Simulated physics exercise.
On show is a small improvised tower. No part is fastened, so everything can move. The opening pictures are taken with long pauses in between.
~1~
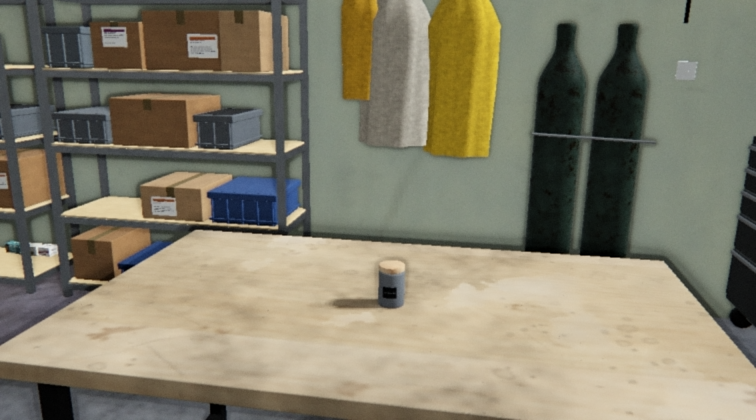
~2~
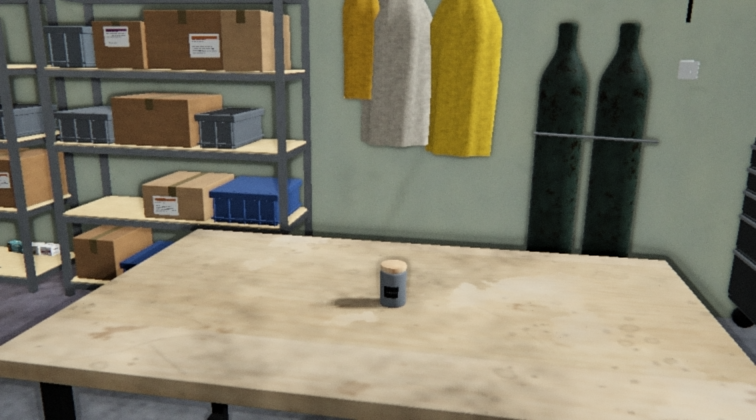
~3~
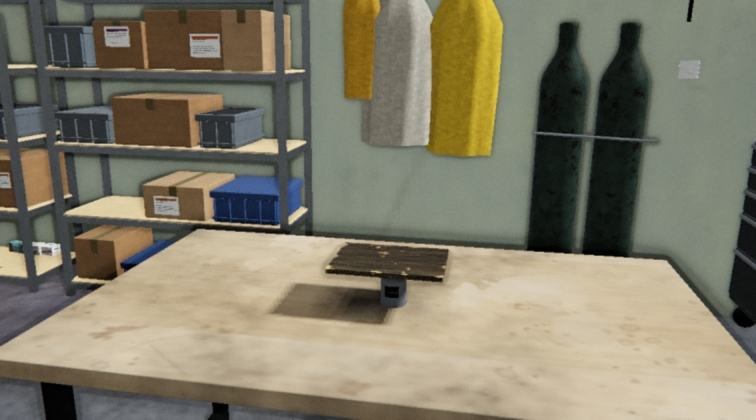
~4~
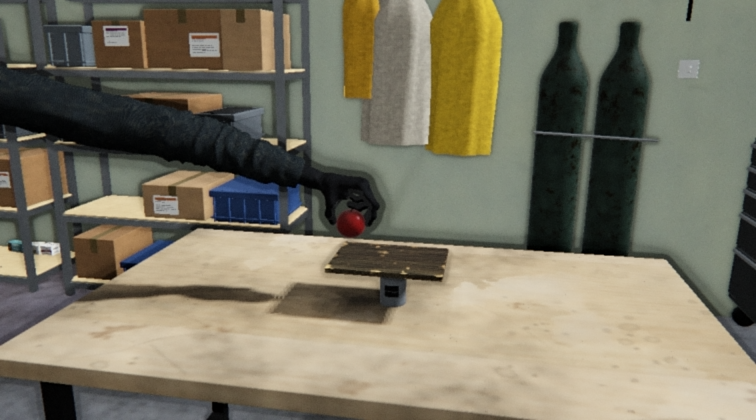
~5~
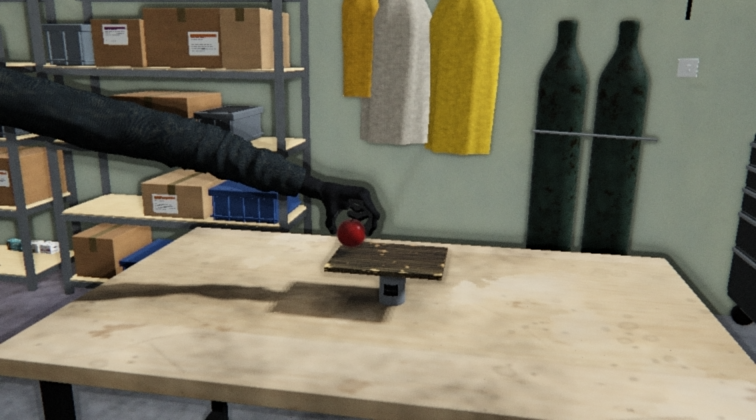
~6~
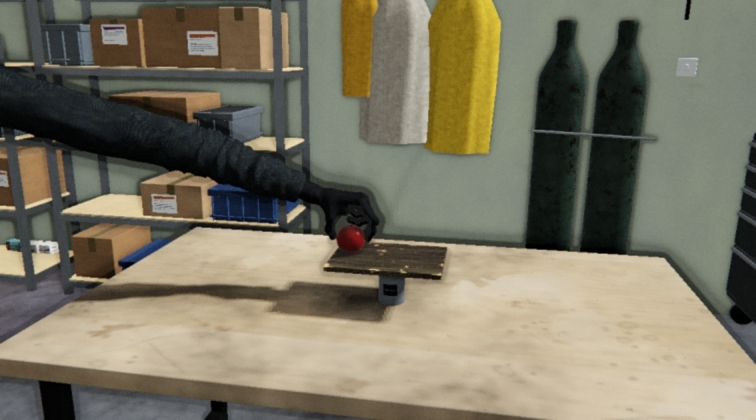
The footage shows a small grey container with a tan top on a wooden table, then a dark board lying across it. A dark arm reaches in from the left and lowers a red apple onto the board's left side, still holding it.
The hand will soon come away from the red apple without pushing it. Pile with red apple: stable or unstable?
Unstable.
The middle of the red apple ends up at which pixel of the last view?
I'd say around (276, 276) in the last view.
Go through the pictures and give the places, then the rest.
The last thing is not in view yet, in the first frame.
The last thing is not in view yet, in the second frame.
The last thing is not in view yet; black board (390, 261), in the third frame.
Still above its spot; red apple (351, 224); black board (390, 260), in the fourth frame.
Still above its spot; red apple (351, 233); black board (389, 259), in the fifth frame.
Set down, still held; red apple (351, 239); black board (388, 258), in the sixth frame.
Then, 0.50 s after the last picture, red apple now fallen; black board tipped 43° from how it was.
Then, 0.60 s after the last picture, black board tipped 35° from how it was; grey jar slid a little.
Then, 0.90 s after the last picture, black board now fallen; grey jar slid a little.
At rest, fallen, black board and red apple; grey jar in place. Seen from the same camera at the end, red apple near (276, 277). The stack loses its balance.
